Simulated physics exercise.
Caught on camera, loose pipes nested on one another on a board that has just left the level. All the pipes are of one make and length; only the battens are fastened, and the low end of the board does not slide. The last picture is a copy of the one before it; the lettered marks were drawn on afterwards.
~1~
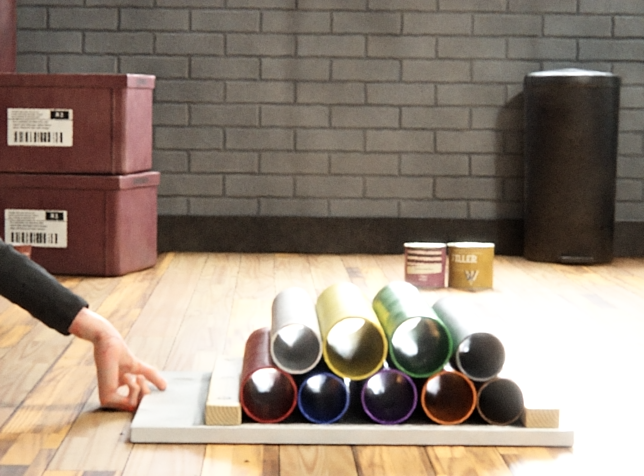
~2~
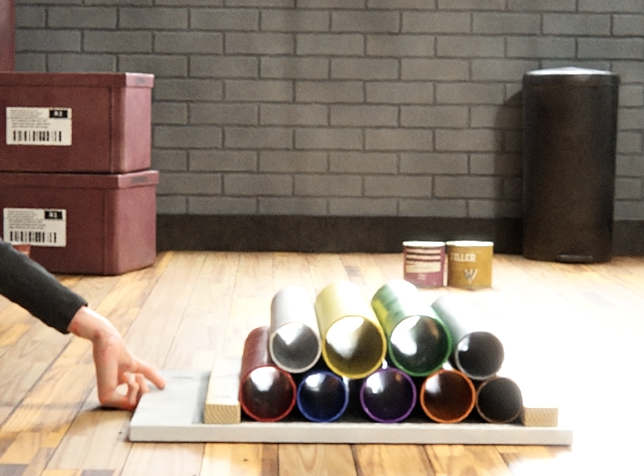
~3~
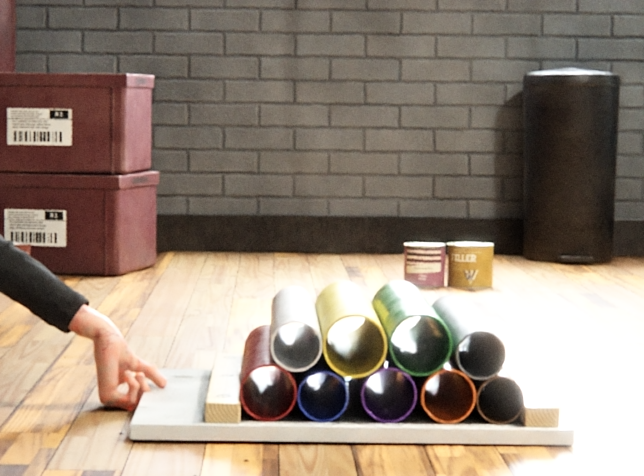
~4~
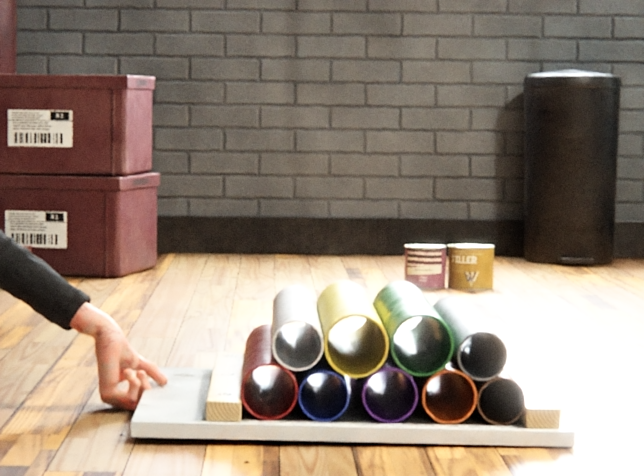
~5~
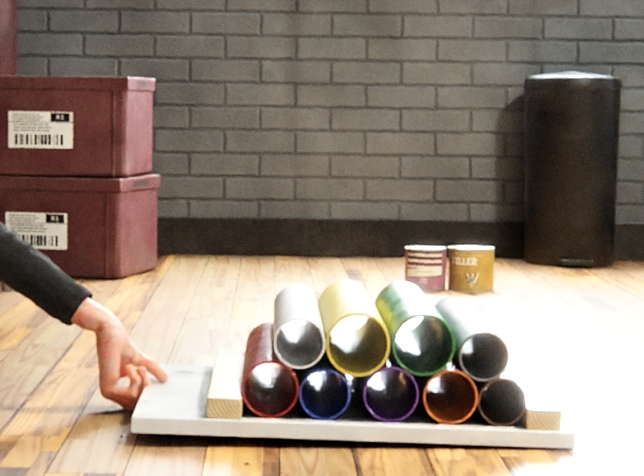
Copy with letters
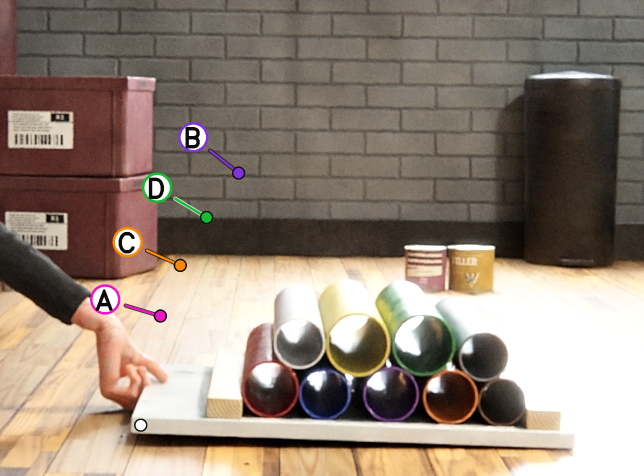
A hand at the left slightly raises the end of a board holding stacked coloured pipes.
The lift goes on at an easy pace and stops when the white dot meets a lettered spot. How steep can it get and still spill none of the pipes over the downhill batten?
The last mark within the limit is A.
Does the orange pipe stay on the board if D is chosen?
Yes, with D.
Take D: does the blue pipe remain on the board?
Yes.
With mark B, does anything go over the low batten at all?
At B: Yes.
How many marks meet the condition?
One of them.
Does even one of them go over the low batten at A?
At A: No.
On the marked copy, A at (161, 316); B at (239, 173); C at (181, 266); D at (206, 218); the white dot at (141, 425).
Following A. Soon after the start, board at 13°.
Later, board at 16°.
In the end, board at 16°, none over the low batten.
As for the rest, B four over the low batten (grey, green, yellow, white); C three over the low batten (grey, green, yellow); D four over the low batten (grey, green, yellow, white).
